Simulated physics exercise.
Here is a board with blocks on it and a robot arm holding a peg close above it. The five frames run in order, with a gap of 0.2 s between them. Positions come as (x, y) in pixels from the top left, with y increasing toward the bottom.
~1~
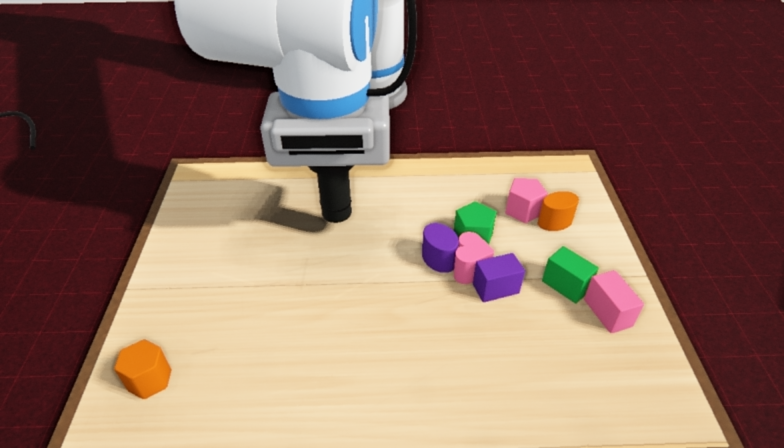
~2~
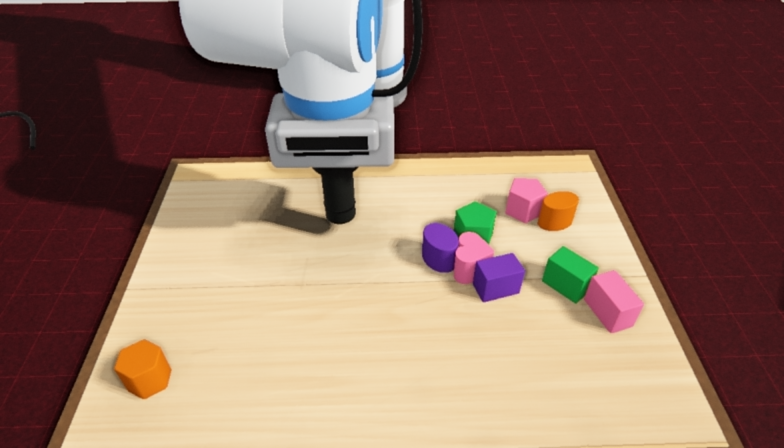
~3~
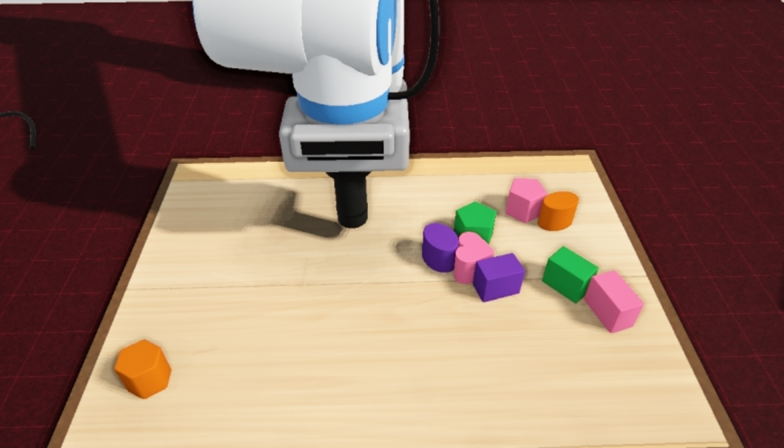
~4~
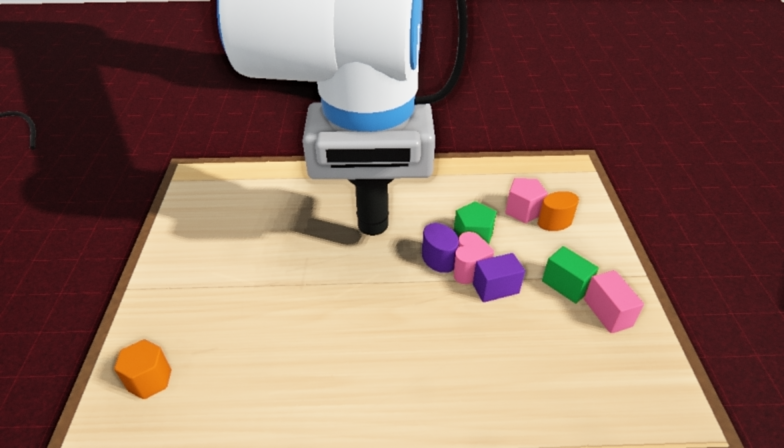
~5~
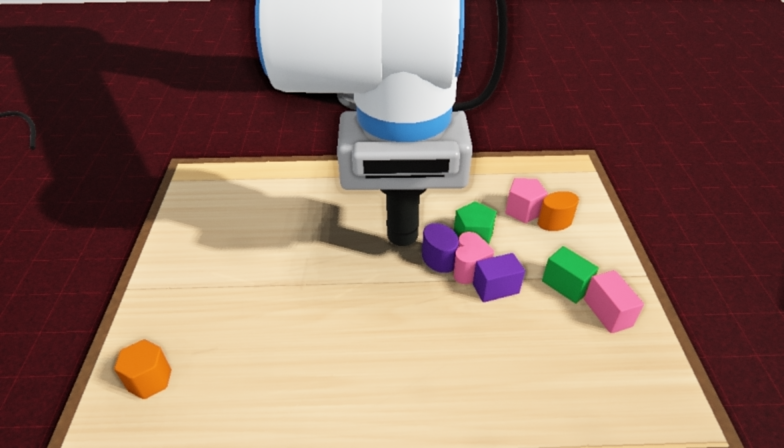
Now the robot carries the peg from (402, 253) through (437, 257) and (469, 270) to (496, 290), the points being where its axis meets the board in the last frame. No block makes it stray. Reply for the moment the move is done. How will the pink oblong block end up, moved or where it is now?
Here's my answer: The pink oblong block remains in position.
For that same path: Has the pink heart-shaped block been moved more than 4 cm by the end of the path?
Yes
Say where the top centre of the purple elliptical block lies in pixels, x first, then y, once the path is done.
Its top face will be centred at roughly (537, 267).
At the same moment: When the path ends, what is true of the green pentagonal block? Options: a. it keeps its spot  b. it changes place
It's a.
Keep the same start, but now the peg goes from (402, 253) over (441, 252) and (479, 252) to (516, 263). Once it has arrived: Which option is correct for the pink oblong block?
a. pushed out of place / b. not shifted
(a)
On the path given first. One third of the way, peg at (439, 241); purple elliptical block at (473, 241); pink heart-shaped block at (502, 255), turned 15° clockwise; purple oblong block at (517, 276).
Two thirds of the way, peg at (472, 254); purple elliptical block at (507, 252); pink heart-shaped block at (539, 268), turned 15° clockwise; purple oblong block at (541, 293), turned 10° clockwise.
At the end, peg at (500, 273); purple elliptical block at (537, 267); pink heart-shaped block at (572, 279); green pentagonal block unmoved; purple oblong block at (550, 302), turned 35° clockwise; pink oblong block unmoved.
